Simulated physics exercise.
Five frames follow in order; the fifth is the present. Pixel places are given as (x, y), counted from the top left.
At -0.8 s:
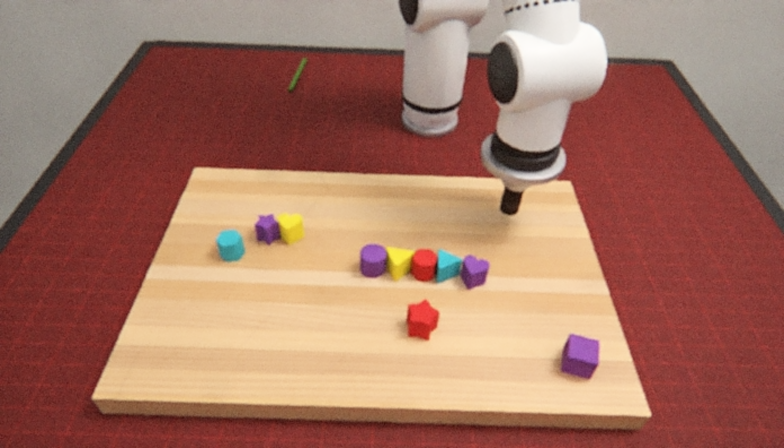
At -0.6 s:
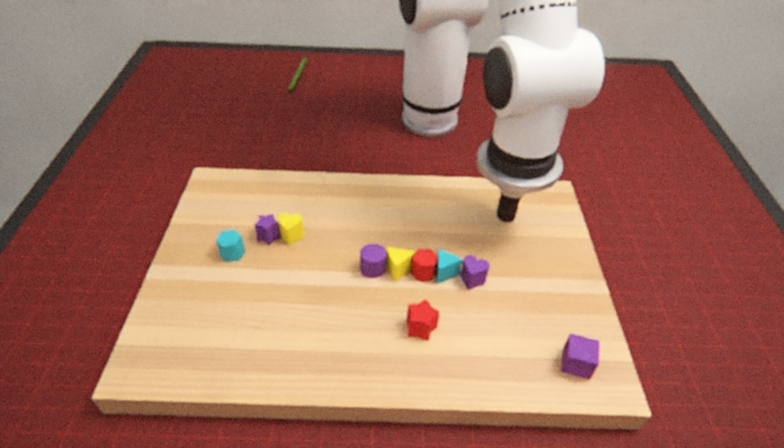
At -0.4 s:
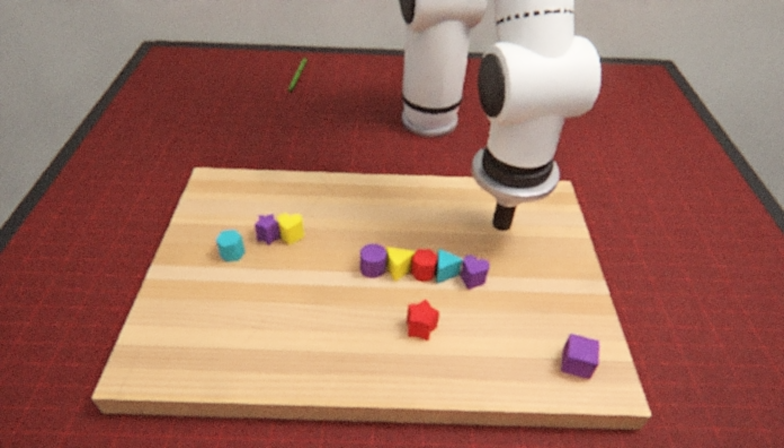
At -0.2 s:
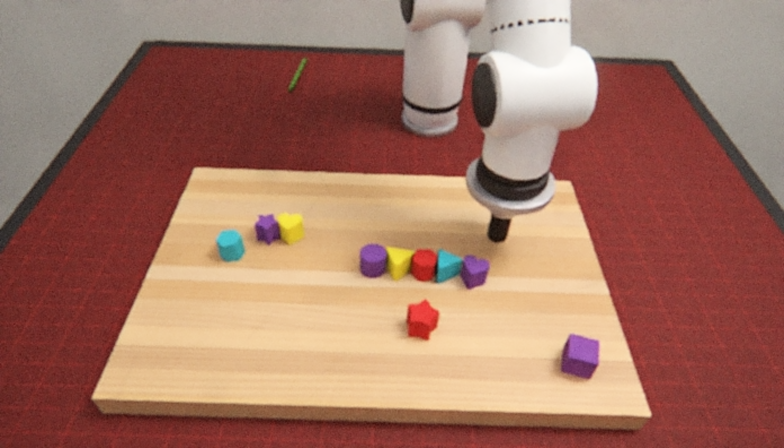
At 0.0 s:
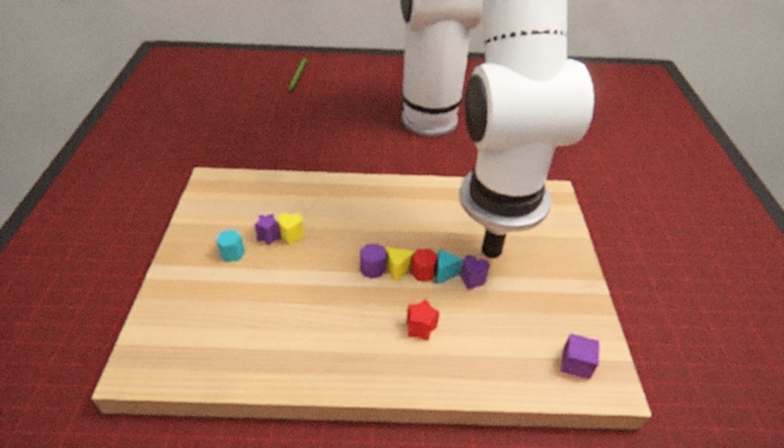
On a wooden board on a red table, a white robot arm moved its dark tip a short way down and slightly left, nearer a purple heart block, while the colourful blocks stayed still.
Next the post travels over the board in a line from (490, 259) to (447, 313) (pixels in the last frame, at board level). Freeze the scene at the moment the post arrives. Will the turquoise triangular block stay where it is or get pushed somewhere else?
It is left in place.
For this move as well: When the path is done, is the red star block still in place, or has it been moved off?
Once the post is done, the red star block is in a new spot.
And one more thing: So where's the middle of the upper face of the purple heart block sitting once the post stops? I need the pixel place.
Its top middle is near (442, 312).
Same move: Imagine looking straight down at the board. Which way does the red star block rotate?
Looking down: Clockwise.
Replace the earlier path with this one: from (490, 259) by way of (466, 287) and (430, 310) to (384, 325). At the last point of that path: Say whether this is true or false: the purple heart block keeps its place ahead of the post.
The claim does not hold.
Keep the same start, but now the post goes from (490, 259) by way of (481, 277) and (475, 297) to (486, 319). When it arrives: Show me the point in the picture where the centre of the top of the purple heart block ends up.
At roughly (459, 288).
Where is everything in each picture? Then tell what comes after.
In the first picture, post tip at (509, 210); block tops, red star block at (423, 312); turquoise triangular block at (447, 258); purple heart block at (476, 264).
In the second picture, post at (506, 216); blocks unchanged.
In the third picture, post at (502, 225); blocks unchanged.
In the fourth picture, post at (497, 237); blocks unchanged.
In the fifth picture, post at (491, 252); red star block at (423, 312); turquoise triangular block at (447, 258); purple heart block at (476, 264).
On the path given first. One third of the way, post at (478, 268); purple heart block at (470, 272).
Two thirds of the way, post at (463, 286); purple heart block at (455, 291).
At the end, post at (448, 305); red star block at (417, 317), turned 25° clockwise; turquoise triangular block in place; purple heart block at (442, 312).
